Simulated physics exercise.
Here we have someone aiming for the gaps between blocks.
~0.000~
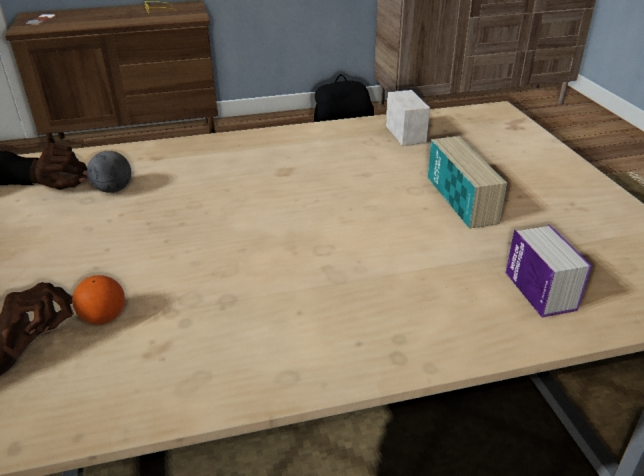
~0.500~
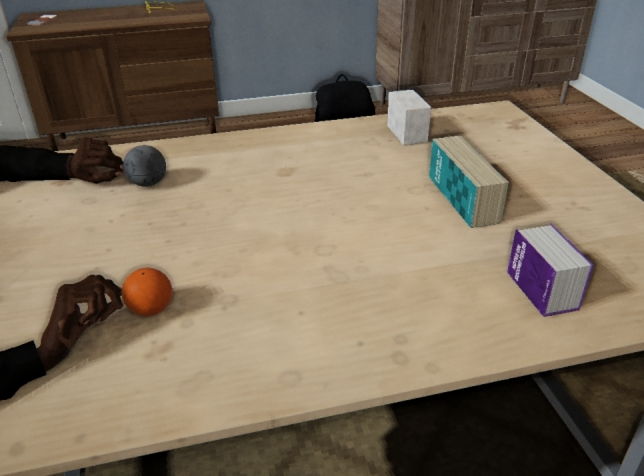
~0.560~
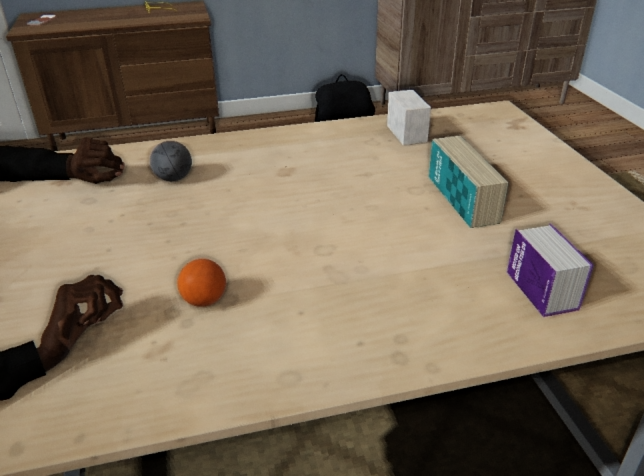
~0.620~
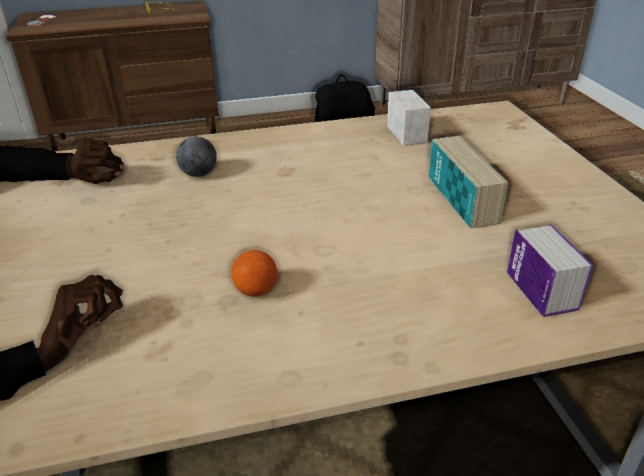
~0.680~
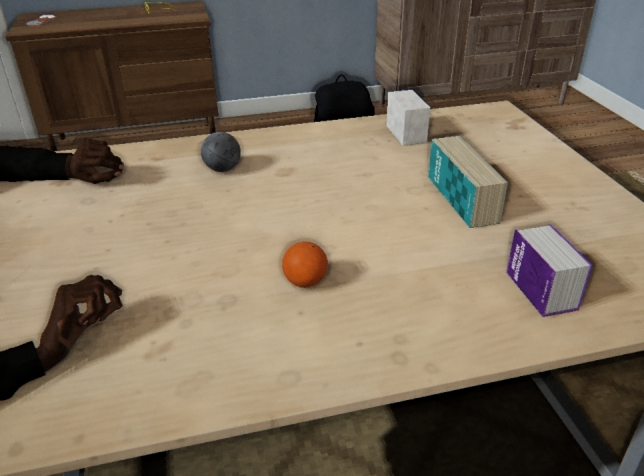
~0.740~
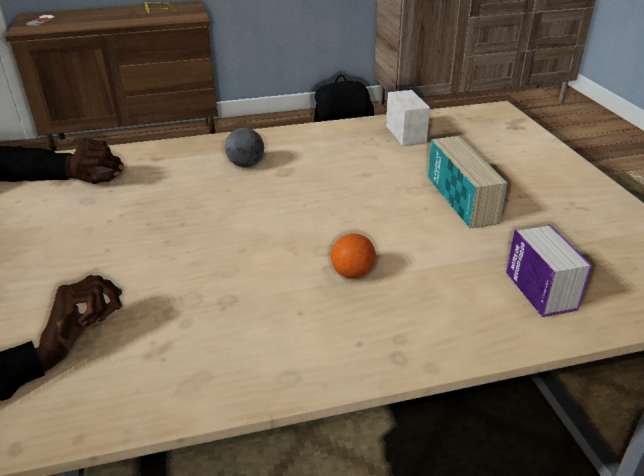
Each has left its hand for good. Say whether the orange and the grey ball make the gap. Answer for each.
As it turns out, the orange passes through its gap and the grey ball hits a block.
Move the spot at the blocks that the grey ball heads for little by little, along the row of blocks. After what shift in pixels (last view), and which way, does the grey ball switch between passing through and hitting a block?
About 20 pixels down.
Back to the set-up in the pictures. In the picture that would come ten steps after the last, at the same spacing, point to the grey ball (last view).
At about (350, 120).
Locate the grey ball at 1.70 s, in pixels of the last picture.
Roughly at (325, 118).
After 1.10 s, orange heading on near (612, 210); grey ball heading on near (377, 123).
After 1.70 s, orange heading on; grey ball coming back near (325, 118).
By the end (2.3 s), the orange gets between the blocks; the grey ball is stopped.
